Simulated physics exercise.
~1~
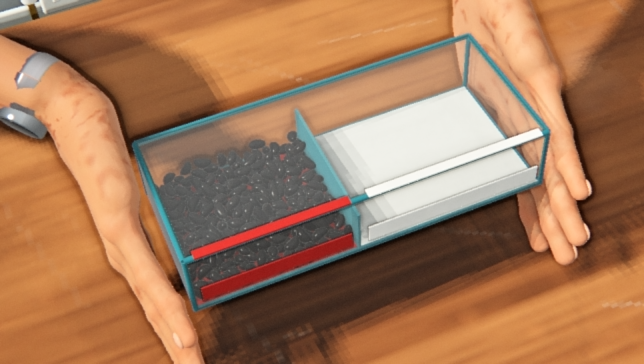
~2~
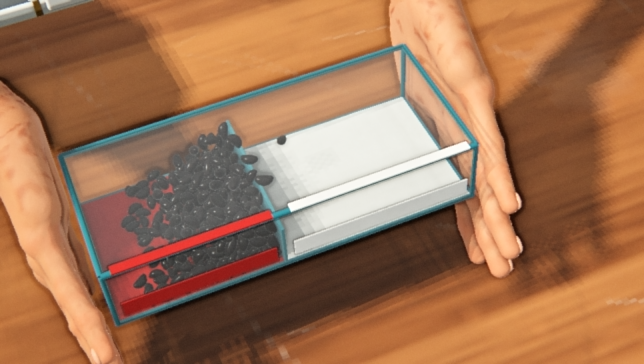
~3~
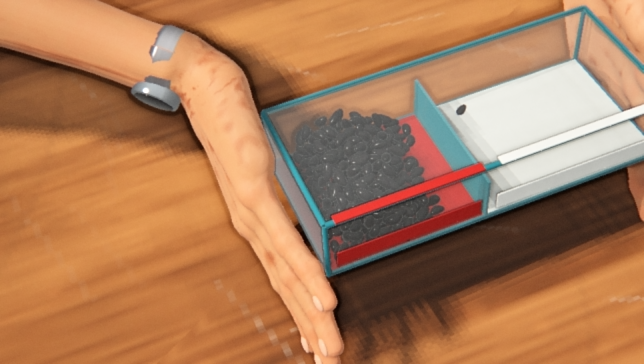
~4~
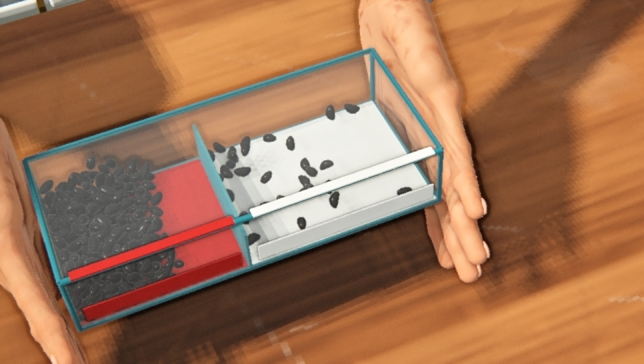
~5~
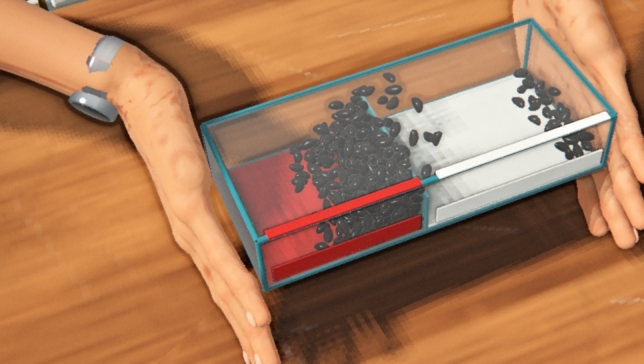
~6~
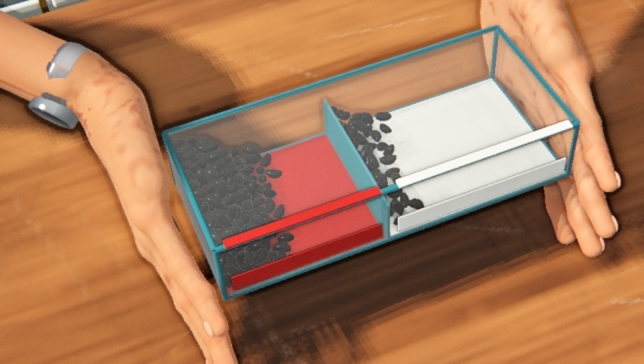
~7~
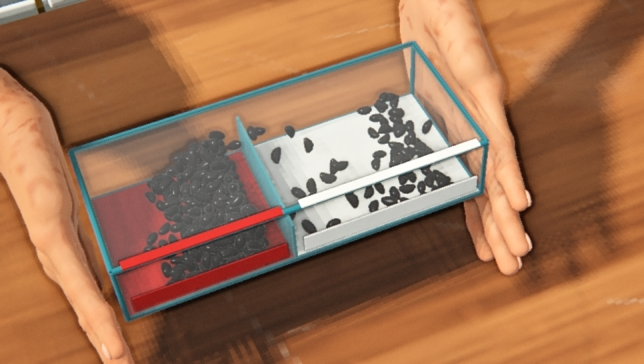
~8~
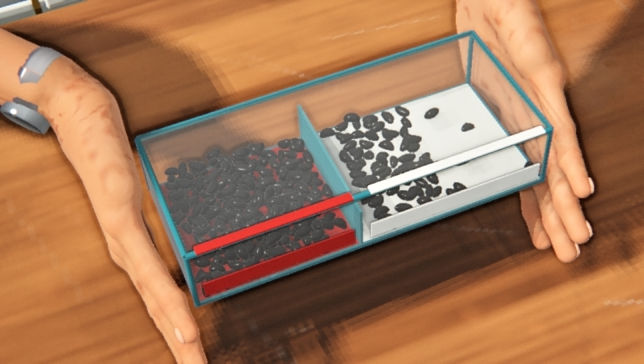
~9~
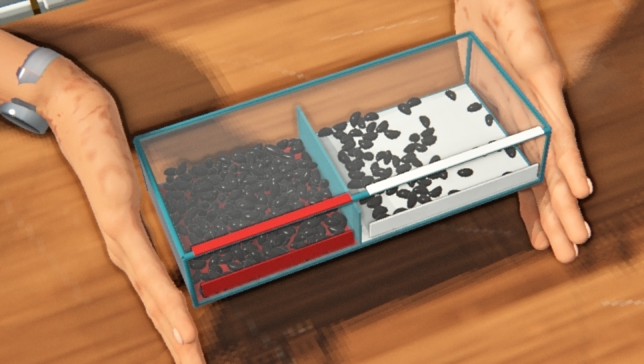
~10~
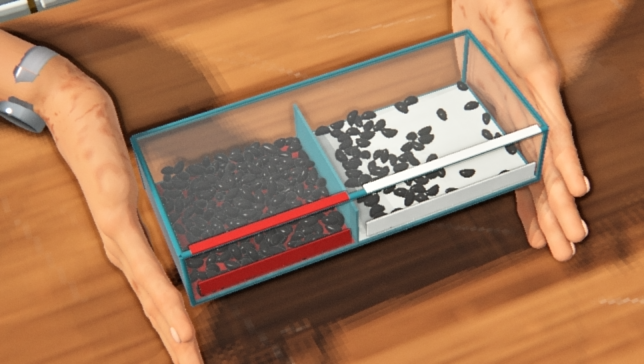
In this clip, two hands shake a clear, divided box from side to side on a wooden table, sending black beans from the red left section over the divider. The box comes to rest with most beans still in red and a smaller group scattered across white.
